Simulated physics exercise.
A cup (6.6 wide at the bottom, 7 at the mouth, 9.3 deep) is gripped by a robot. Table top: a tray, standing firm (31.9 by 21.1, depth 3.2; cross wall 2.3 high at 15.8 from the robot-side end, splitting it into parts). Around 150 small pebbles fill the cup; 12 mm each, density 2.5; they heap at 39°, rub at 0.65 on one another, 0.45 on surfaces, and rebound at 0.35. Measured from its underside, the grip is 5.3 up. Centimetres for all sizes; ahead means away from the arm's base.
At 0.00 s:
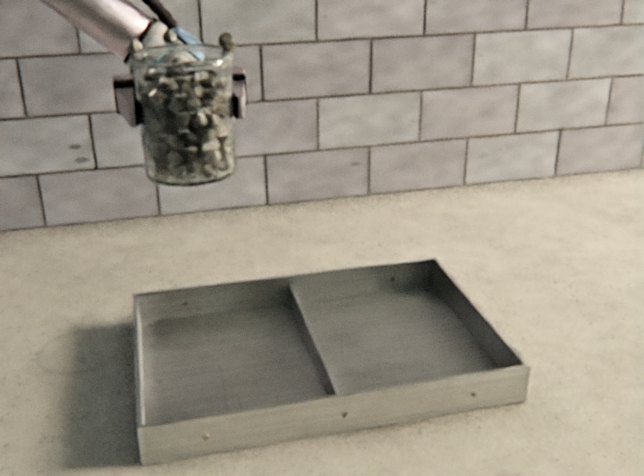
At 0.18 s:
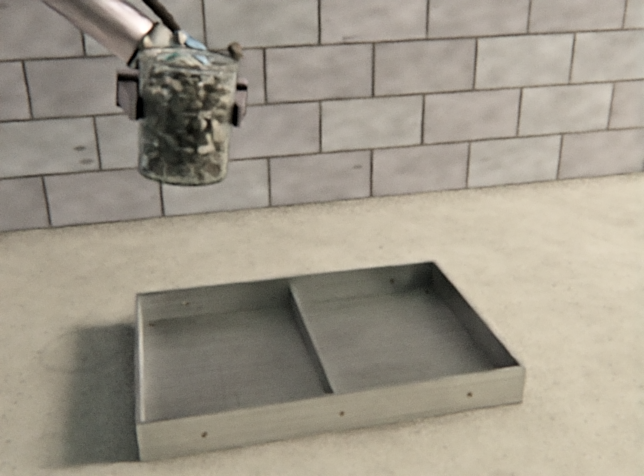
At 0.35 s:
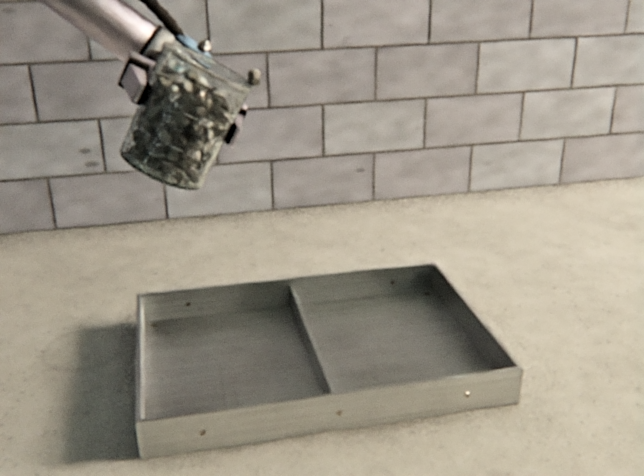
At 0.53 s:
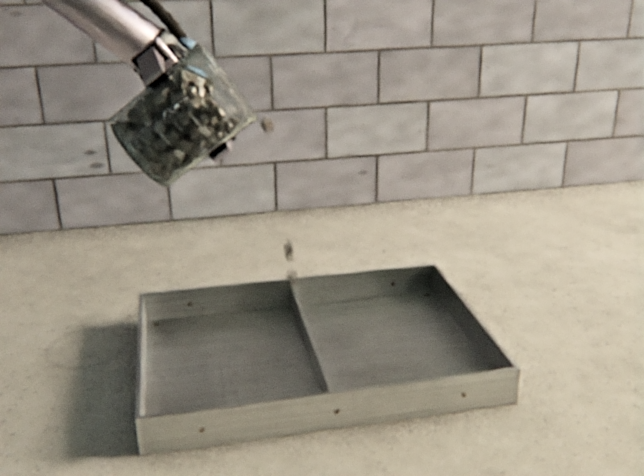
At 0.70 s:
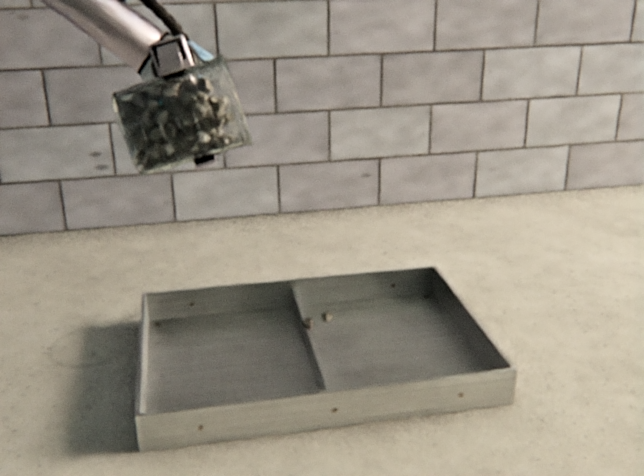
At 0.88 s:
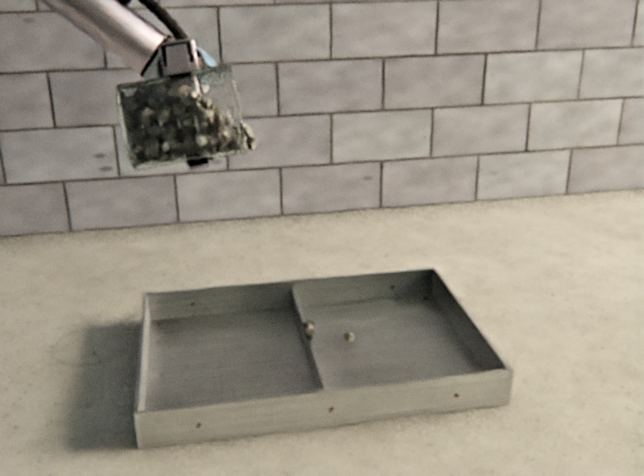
Robot arm tilting a clear cup of pebbles over onto its side, a few pebbles dropping into a divided grey tray below.
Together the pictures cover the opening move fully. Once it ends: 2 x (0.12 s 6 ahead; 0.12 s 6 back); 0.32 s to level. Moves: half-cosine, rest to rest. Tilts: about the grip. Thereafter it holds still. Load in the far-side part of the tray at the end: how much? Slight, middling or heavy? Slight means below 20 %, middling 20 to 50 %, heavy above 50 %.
Heavy.
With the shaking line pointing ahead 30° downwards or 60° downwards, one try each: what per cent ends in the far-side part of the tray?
30 and 15 %.
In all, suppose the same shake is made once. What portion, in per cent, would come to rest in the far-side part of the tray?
In that case it would be roughly 55 per cent.
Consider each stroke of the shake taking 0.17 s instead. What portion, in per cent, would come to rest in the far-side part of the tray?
It would come to roughly 30 %.
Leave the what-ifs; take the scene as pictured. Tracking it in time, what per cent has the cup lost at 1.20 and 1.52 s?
Around 70 % and around 90 %.
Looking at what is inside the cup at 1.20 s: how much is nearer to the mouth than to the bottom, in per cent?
Share in the mouth half: About 35 %.
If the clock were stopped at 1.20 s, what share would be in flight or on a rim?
52 %.
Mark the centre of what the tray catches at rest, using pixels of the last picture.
In the final picture, somewhere near (377, 344).
By 1.20 s, tilted 83° forward, highest piece 25 above the table; 48 in the cup, 23 in the far-side part, 1 in the robot-side part, 78 in flight or on a rim.
By 1.52 s, tilted 42° forward, highest piece 26 above the table; 100 in the far-side part, 32 in the robot-side part, 16 in the cup, 1 on the table or floor, 1 in flight or on a rim.
By 1.88 s, level, highest piece 23 above the table; 99 in the far-side part, 33 in the robot-side part, 16 in the cup, 2 on the table or floor.
By 2.93 s, level, highest piece 23 above the table; 99 in the far-side part, 33 in the robot-side part, 16 in the cup, 2 on the table or floor.
Final count, 99 in the far-side part, 33 in the robot-side part, 16 in the cup, 2 on the table or floor. That is 66 % in the far-side part of the tray.
